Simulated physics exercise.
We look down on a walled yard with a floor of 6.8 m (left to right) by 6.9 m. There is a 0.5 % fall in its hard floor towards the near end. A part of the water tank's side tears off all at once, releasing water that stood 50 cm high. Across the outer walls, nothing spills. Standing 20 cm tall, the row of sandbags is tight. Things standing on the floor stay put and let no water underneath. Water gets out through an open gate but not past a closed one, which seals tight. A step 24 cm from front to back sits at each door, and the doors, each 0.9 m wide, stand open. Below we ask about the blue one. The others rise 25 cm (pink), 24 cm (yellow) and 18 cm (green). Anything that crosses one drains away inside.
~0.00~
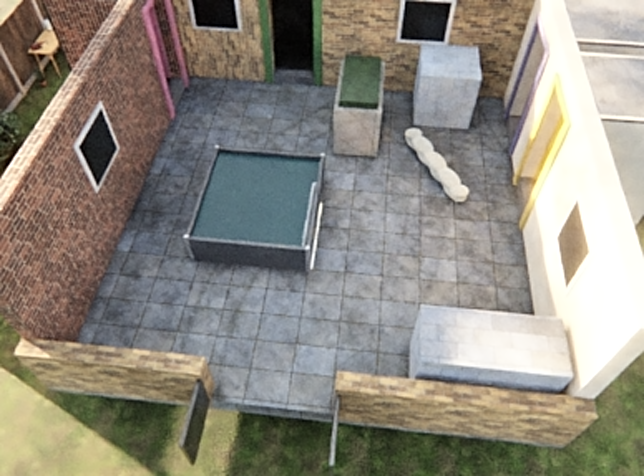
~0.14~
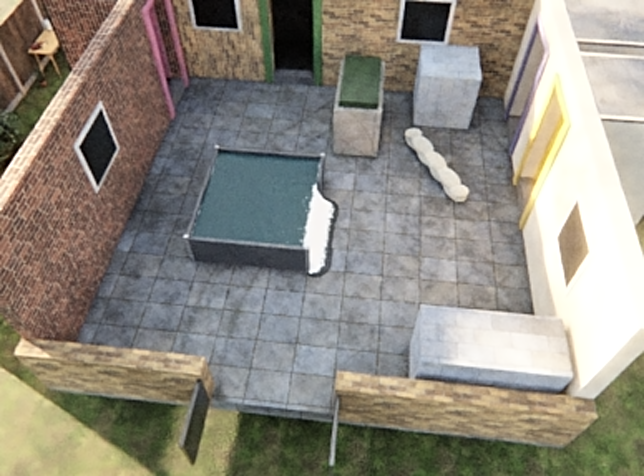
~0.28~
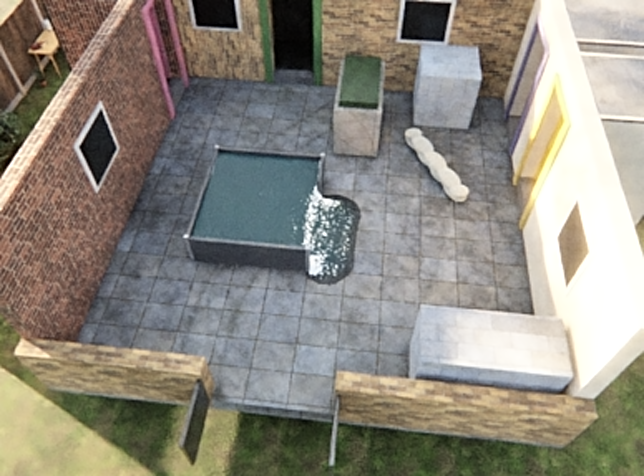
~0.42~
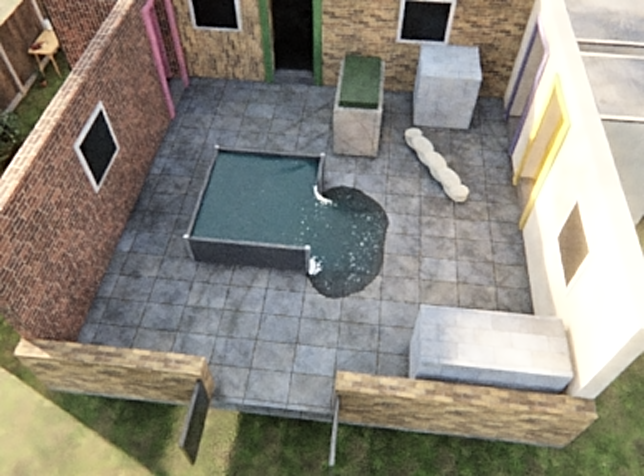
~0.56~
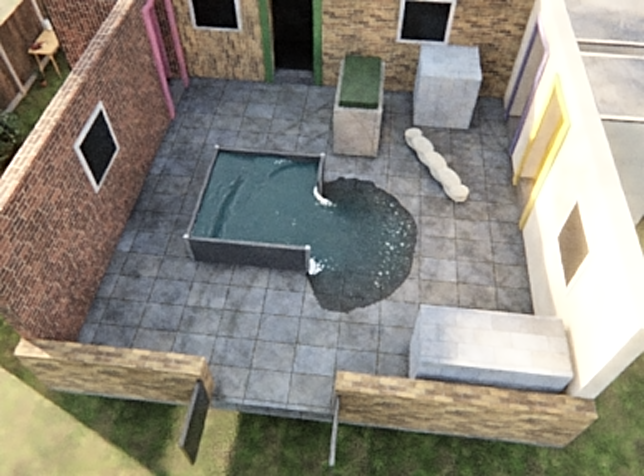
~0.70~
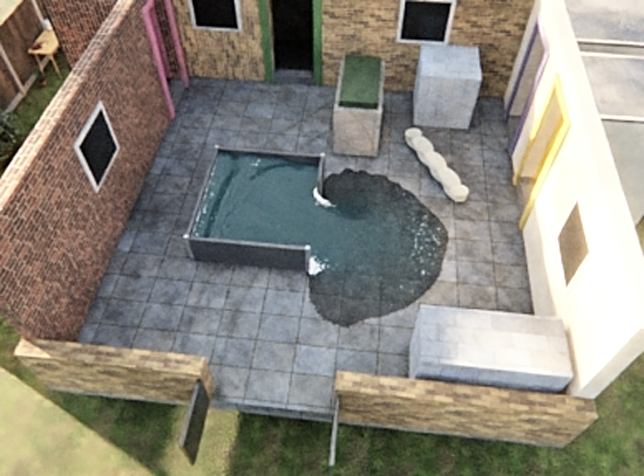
Water bursts from the right side of a tank and spreads across the paved yard.
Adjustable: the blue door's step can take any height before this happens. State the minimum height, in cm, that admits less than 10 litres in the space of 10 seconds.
8.5 cm, roughly.
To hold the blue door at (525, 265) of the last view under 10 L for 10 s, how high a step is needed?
Roughly 19 cm, give or take.
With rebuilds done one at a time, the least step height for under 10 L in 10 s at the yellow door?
At the yellow door it takes roughly 15 centimetres.
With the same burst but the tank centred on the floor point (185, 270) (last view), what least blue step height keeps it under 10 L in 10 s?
A height near 9.5 cm.
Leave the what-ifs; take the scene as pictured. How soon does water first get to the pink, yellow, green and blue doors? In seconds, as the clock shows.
Pink not within the 10 s, yellow 1.6 s, green 8.0 s, blue 2.6 s.
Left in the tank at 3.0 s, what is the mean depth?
It averages close to 19 centimetres.
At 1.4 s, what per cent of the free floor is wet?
25 %.
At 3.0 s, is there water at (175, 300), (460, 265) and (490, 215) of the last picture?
Listed order - unwetted, soaked through, soaked through.
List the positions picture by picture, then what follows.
The first picture shows still water, 50 cm deep, in the water tank at (259, 197); the blue door at (524, 94) is dry.
In the second picture, water pours out at (312, 228) and has run 0.3 m, to (324, 266); about 8 cm deep outside, 50 cm at the back.
In the third picture, the front is at (354, 226), 0.7 m from the gap at (312, 229); 1.0 m2 of floor is wet, 50 cm left at the back.
In the fourth picture, the front is at (381, 234), 1.2 m from the gap at (312, 230); 2.1 m2 of floor is wet, 50 cm left at the back.
In the fifth picture, the front is at (410, 247), 1.7 m from the gap at (312, 230); 3.2 m2 of floor is wet, 49 cm left at the back.
In the sixth picture, the front is at (442, 245), 2.2 m from the gap at (312, 230); 4.4 m2 of floor is wet, 43 cm left at the back; 2.7 m in a straight line remain to the blue door at (524, 94).
After 1.4 s water covers 25 % of the floor, deepest (24 cm) near (322, 257); it has not reached the blue door.
After 3.0 s water covers 35 % of the floor, deepest (28 cm) near (481, 341); 3 cm at the blue door, 0 litres in over its 16 cm step.
After 10.0 s water covers 80 % of the floor, deepest (10 cm) near (460, 182); 7 cm at the blue door, 0 litres in over its 16 cm step.
At the blue door as built, the water arrived by 2.7 s and peaked near 12 cm at 7.2 s.
With a step of 7 cm, 20 litres would have come in within the 10 s; with 9.5 cm, 5 litres. So under 10 litres takes about 8.5 cm.
